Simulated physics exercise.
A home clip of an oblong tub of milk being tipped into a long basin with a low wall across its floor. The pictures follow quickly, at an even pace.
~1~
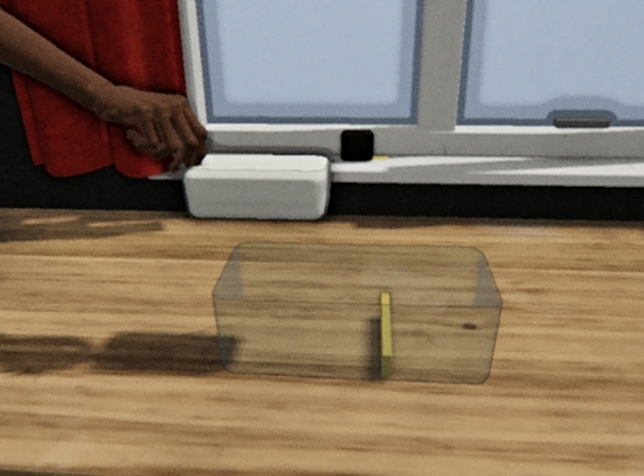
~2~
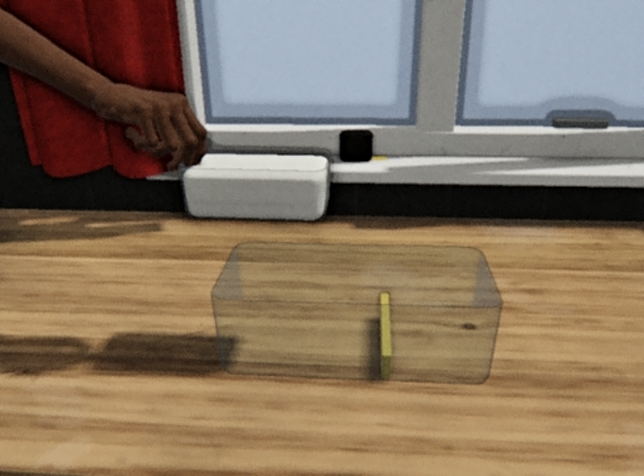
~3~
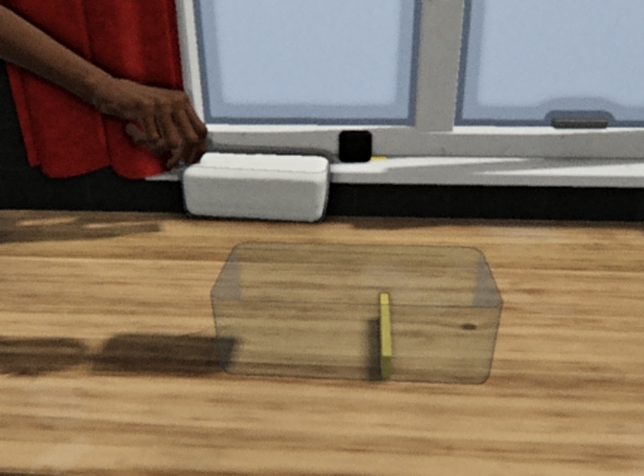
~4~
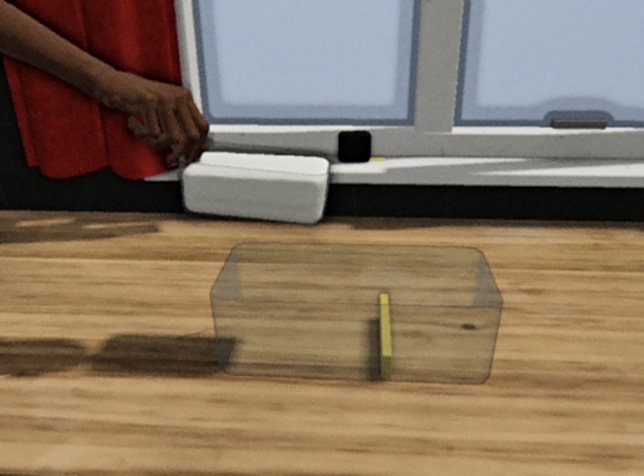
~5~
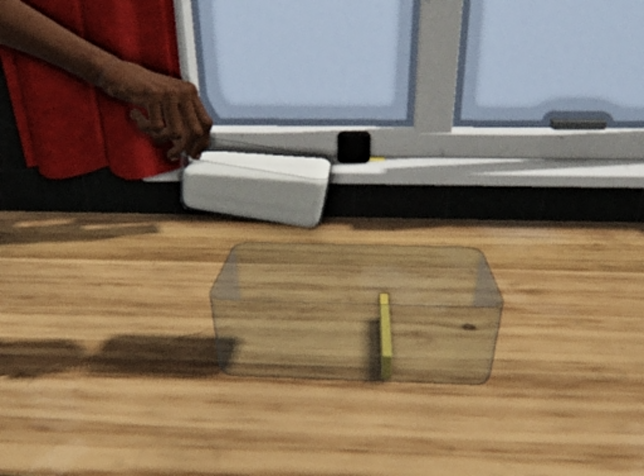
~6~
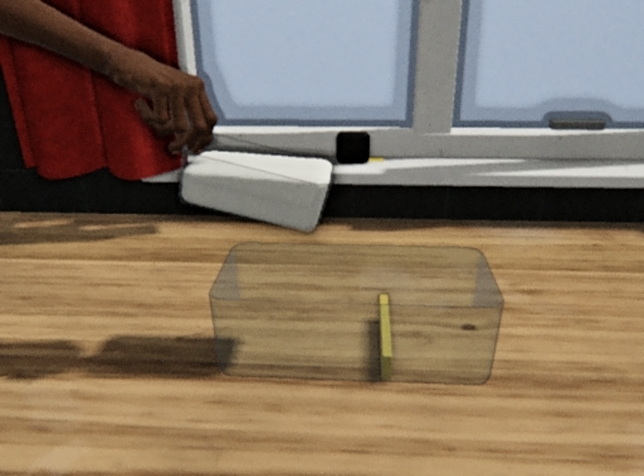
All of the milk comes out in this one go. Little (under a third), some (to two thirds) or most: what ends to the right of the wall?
In the end between a third and two thirds is right of the wall.
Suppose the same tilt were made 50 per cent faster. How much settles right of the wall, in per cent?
Close to 35 per cent.
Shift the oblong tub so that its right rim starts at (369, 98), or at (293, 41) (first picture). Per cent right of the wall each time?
About 65 and 45 per cent.
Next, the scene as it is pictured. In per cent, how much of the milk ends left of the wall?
It comes to 50 per cent or so.
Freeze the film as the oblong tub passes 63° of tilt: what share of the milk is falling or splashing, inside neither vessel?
It comes to 35 per cent or so.
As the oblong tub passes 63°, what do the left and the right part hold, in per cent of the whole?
Some 10 per cent left and 20 right.
A moment on, the oblong tub is tipped part way and 33 per cent is still to pour, 12 is left of the wall and 20 right of it.
Next, the oblong tub is tipped on its side and 8 per cent is still to pour, 41 is left of the wall and 47 right of it.
Then the oblong tub is tipped on its side and 1 per cent is still to pour, 50 is left of the wall and 47 right of it.
Later the oblong tub is tipped on its side and 0 per cent is still to pour, 52 is left of the wall and 47 right of it.
In the end 52 per cent lies left of the wall, 47 right of it and 1 outside.
